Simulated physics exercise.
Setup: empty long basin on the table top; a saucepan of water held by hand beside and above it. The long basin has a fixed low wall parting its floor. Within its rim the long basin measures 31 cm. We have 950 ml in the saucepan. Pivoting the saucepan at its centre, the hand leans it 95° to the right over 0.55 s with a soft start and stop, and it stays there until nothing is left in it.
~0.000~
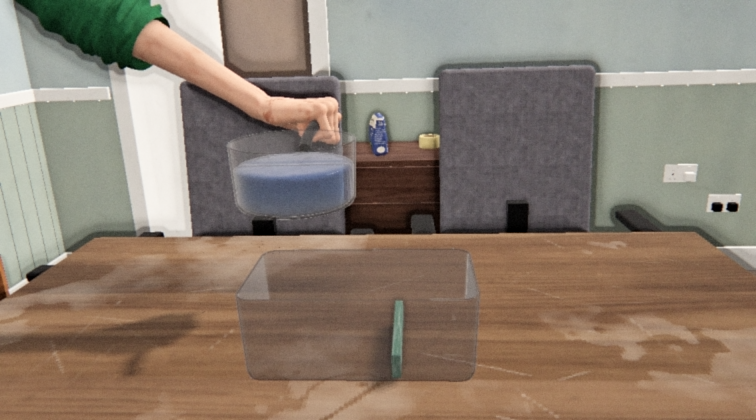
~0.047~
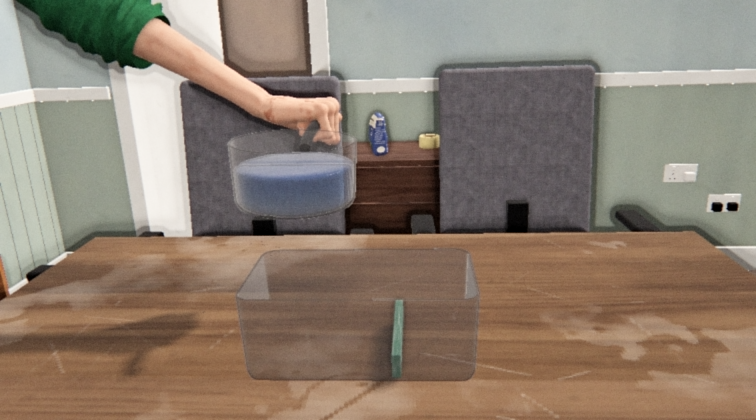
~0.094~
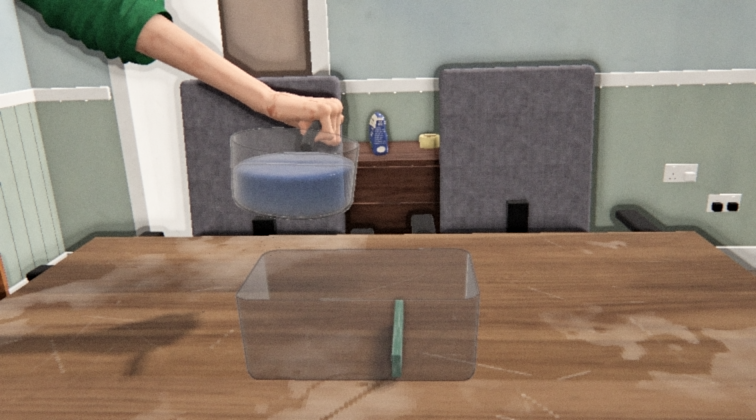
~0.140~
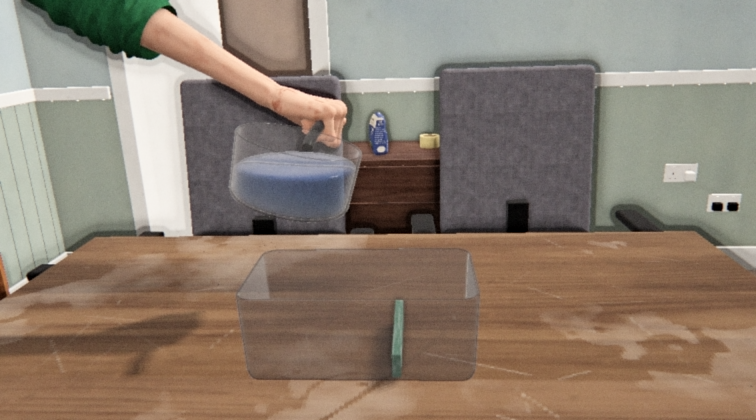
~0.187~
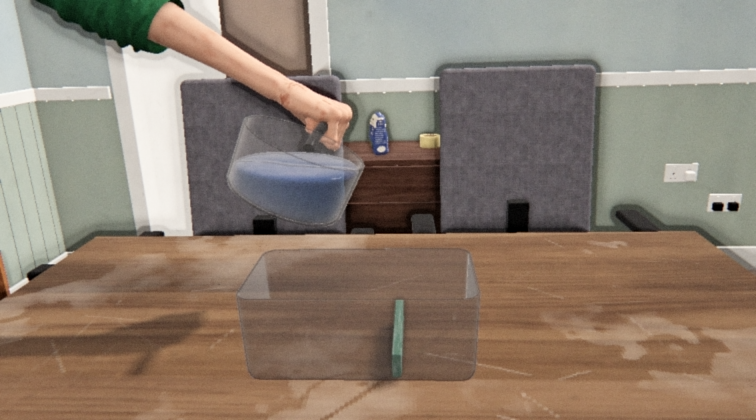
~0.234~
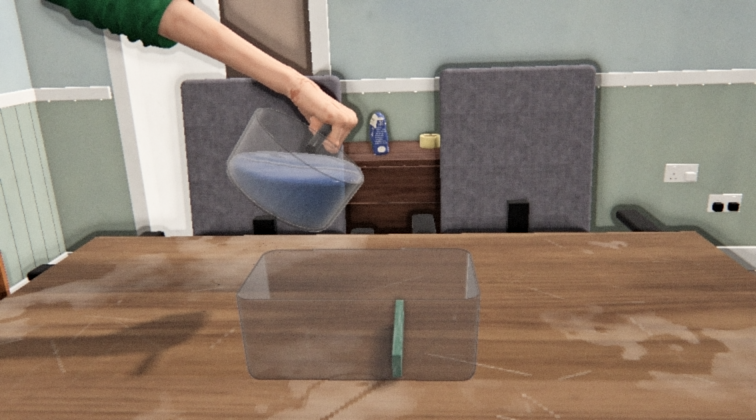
At first, a hand in a green sleeve holds a clear container of blue liquid nearly level above a wooden table, where an empty transparent basin stands with a green upright piece. The hand then leans the container steadily to the right, until it is clearly slanted above the basin.
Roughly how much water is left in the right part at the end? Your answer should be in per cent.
Roughly 39 per cent is left in the right part.
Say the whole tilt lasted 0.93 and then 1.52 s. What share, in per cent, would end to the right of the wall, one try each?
First 45, then 55 per cent.
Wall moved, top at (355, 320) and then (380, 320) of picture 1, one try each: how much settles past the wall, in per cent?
First 80, then 60 per cent.
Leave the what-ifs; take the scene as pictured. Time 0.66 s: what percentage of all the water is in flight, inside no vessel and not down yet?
12 in a hundred, give or take.
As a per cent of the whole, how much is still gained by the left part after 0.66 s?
Around 28 in a hundred.
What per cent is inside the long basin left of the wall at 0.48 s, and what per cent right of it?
Lab note: Left near 5 %, right near 16.
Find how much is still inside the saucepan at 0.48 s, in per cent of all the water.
Fraction remaining: Approx. 36 per cent.
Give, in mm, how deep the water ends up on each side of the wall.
Around 18 mm deep on the left, around 24 mm deep on the right.
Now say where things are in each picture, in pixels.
In the first frame, it leans 0°; its right rim is at (354, 141); the water meets the walls at (238, 165) and (353, 163); the long basin's rim runs from (251, 274) to (474, 273); the wall's top is at (398, 326).
In the second frame, it leans 2°; its right rim is at (355, 143); the water meets the walls at (238, 164) and (353, 163).
In the third frame, it leans 7°; its right rim is at (358, 148); the water meets the walls at (238, 163) and (354, 164).
In the fourth frame, it leans 14°; its right rim is at (360, 156); the water meets the walls at (237, 163) and (356, 166).
In the fifth frame, it leans 25°; its right rim is at (362, 168); the water meets the walls at (236, 160) and (359, 167).
In the sixth frame, it leans 36°; its right rim is at (362, 182); the water meets the walls at (235, 156) and (356, 170); 1 per cent is over the edge.
Then, 0.48 s in, the tilt is 91° and 35 per cent is still to pour, 5 is left of the wall and 15 right of it.
Then, 0.66 s in, the tilt is 95° and 13 per cent is still to pour, 30 is left of the wall and 46 right of it.
Then, 0.85 s in, the tilt is 95° and 4 per cent is still to pour, 47 is left of the wall and 40 right of it.
Then, 1.05 s in, the tilt is 95° and 1 per cent is still to pour, 56 is left of the wall and 39 right of it.
Finally, 58 per cent lies left of the wall, 39 right of it and 3 outside.
